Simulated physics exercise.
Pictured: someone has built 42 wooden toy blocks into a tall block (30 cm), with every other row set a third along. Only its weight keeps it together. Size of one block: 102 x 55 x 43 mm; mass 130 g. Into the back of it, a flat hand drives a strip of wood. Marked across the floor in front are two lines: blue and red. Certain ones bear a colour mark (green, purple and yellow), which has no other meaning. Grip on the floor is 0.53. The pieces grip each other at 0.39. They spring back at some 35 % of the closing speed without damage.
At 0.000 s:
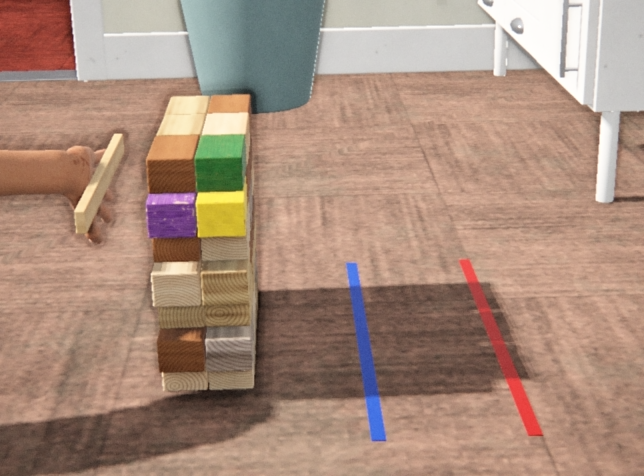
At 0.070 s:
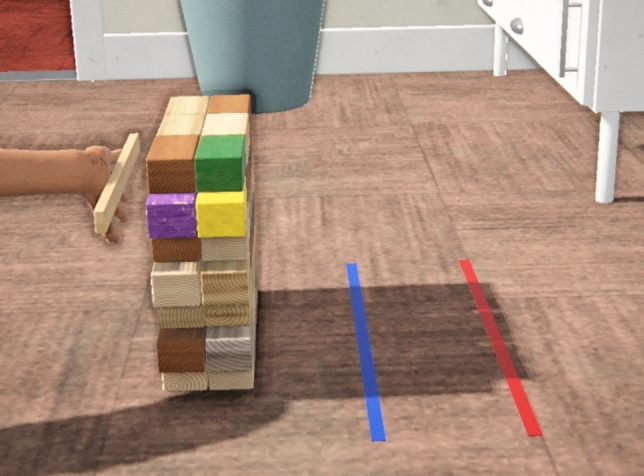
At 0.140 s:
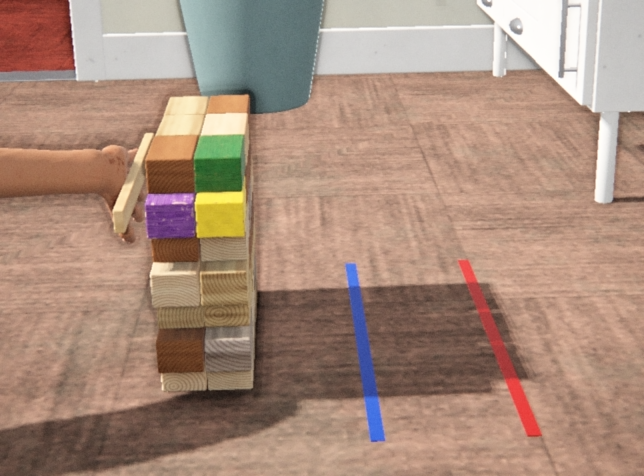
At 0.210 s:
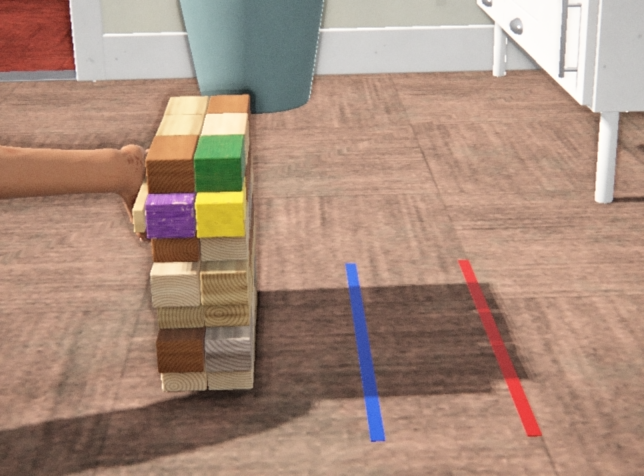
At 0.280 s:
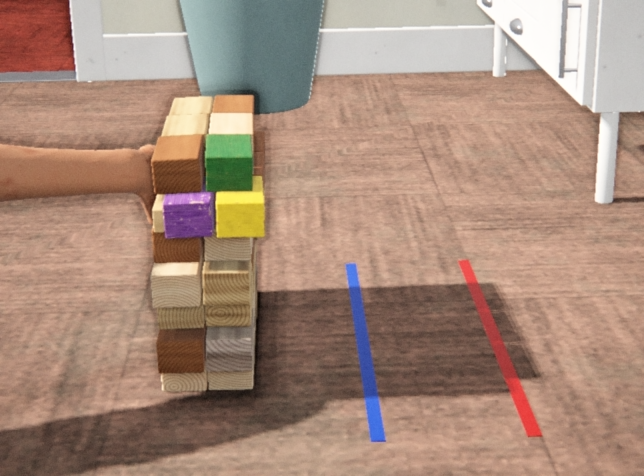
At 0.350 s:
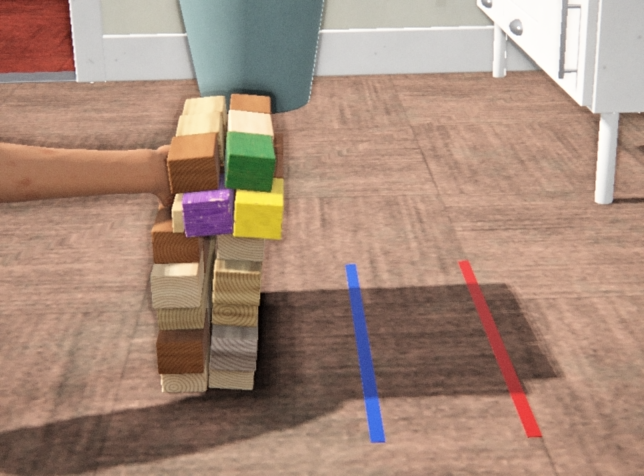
On a wood-look floor beside blue and red lines, a tall stack of wooden blocks stands still while a hand at left brings a wooden strip toward it. The strip presses into the stack's left side, and the purple and yellow blocks slide right, then the upper rows shift and lean slightly rightward.
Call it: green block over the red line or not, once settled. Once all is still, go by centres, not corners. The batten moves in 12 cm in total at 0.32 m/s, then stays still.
Over.
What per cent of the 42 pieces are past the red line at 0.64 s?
At that instant, 0 percent.
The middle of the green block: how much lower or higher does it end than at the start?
It ends some 25 cm lower.
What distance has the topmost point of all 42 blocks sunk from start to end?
About 9 cm lower.
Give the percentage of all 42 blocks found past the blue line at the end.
Close to 35 percent.
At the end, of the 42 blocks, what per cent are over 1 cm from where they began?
Share: 60 in a hundred.
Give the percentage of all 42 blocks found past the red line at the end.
Something near 10 percent.
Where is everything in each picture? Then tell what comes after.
In the first picture (we follow the side turned to the camera), batten (81, 223) 7 cm from the stack; red line, near end, (517, 388); blue line, near end, (372, 392); green block (219, 175); yellow block (221, 220); purple block (171, 221); no piece has moved.
The second picture shows batten (100, 222) 48 mm from the stack; green block (218, 176).
The third picture shows batten (118, 222) 26 mm from the stack; green block (218, 176).
The fourth picture shows batten (139, 221) 3 mm from the stack; green block (218, 176).
The fifth picture shows batten (158, 221) 19 mm in; green block (229, 175) displaced 10 mm; yellow block (241, 221) displaced 22 mm; 16 stirred so far.
The sixth picture shows batten (178, 222) 42 mm in; red line, near end, (516, 389); blue line, near end, (371, 394); green block (251, 174) tipped 9°; yellow block (258, 221) tipped 6°; purple block (207, 218) tipped 4°; steepest lean 9°, the block at (251, 121); 26 stirred so far.
Around 0.48 s, none of the 42 blocks past the red line, 26 disturbed; green block tipped 20°; purple block tipped 19°.
Around 0.64 s, none of the 42 blocks past the red line, 26 disturbed; green block tipped 22°, 8 cm lower; purple block on its side.
Around 0.88 s, 4 of the 42 blocks past the red line; green block upside down; purple block upside down.
Finally (2.0 s), 4 of the 42 blocks past the red line; green block on its side; purple block upside down; yellow block upside down. Seen by the last camera, middles, purple block near (332, 333).
